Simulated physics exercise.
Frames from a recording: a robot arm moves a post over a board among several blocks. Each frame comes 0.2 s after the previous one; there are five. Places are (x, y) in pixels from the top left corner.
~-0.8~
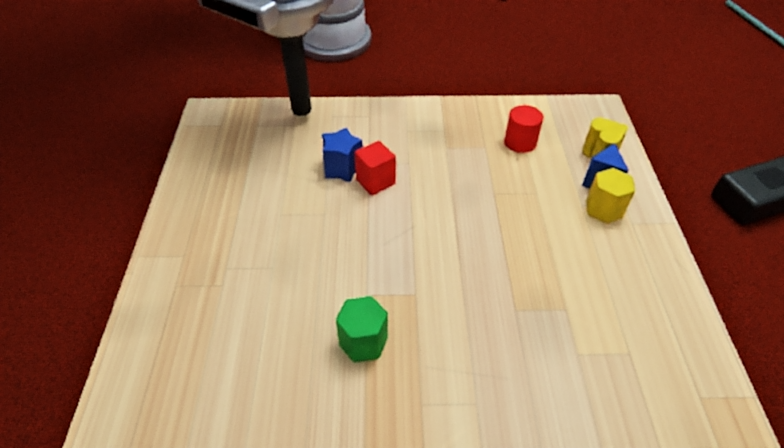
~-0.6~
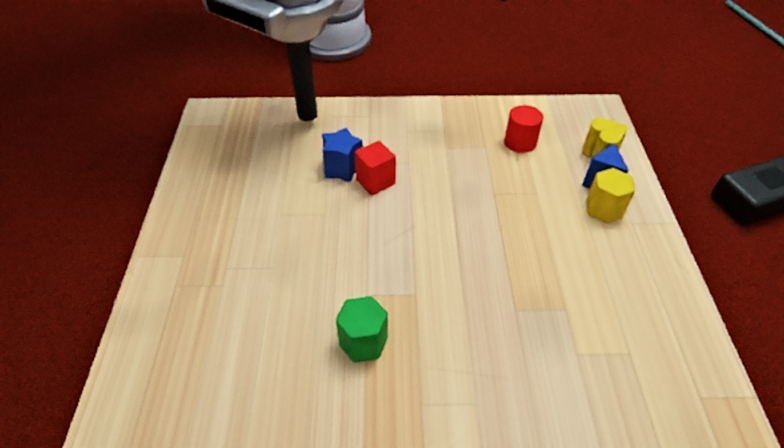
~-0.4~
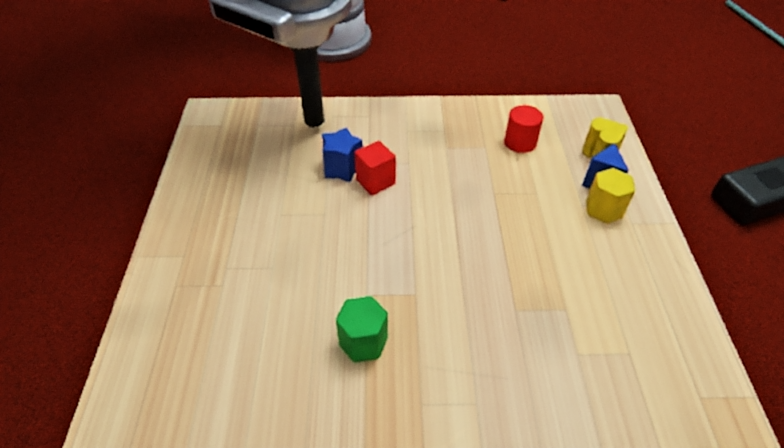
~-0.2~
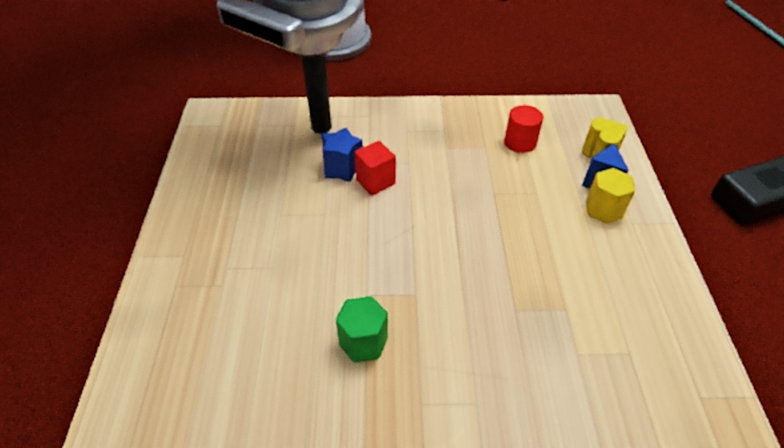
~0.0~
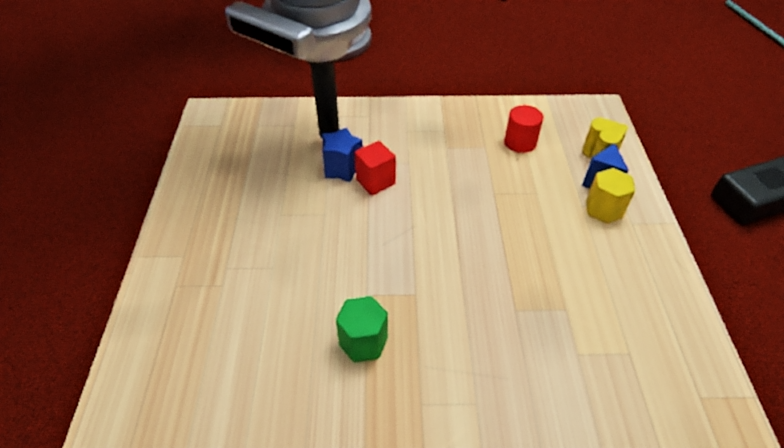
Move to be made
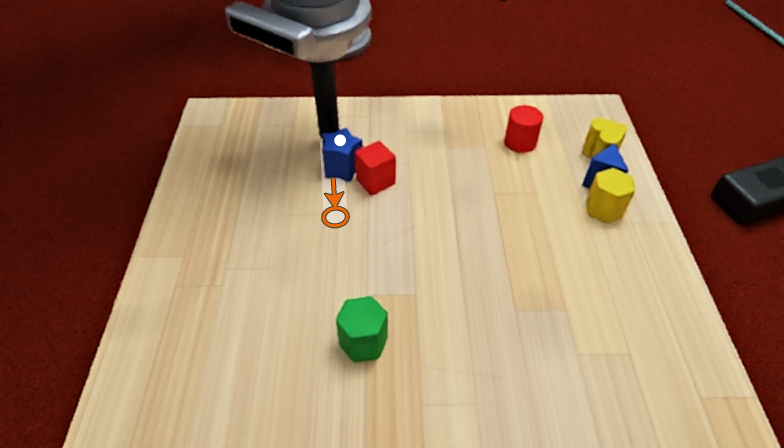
A robot arm slowly moved its black post a short way right and toward the viewer, up to a blue star beside a red block, while all the colored blocks on the wooden board stayed still.
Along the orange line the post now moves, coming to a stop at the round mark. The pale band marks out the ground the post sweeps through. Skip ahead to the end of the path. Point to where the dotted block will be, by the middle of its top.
Expect it around (362, 181).
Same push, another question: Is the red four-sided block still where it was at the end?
No.
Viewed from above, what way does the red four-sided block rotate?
Verdict: Counterclockwise.
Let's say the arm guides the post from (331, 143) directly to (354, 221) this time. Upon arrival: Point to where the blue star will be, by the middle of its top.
It comes to (364, 214).
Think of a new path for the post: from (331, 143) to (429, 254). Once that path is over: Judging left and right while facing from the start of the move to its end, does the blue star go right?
Answer: Yes.
The drawn path runs in a line from (331, 143) to (336, 217); the dot is on the blue star.
The first path, step by step. One third of the way, post at (331, 158); blue star at (344, 153), turned 15° anticlockwise; red four-sided block at (380, 156), turned 20° anticlockwise.
Two thirds of the way, post at (333, 182); blue star at (357, 174), turned 45° anticlockwise; red four-sided block at (388, 161), turned 55° anticlockwise.
At the end, post at (335, 208); blue star at (362, 181), turned 80° anticlockwise; red four-sided block at (389, 161), turned 60° anticlockwise.
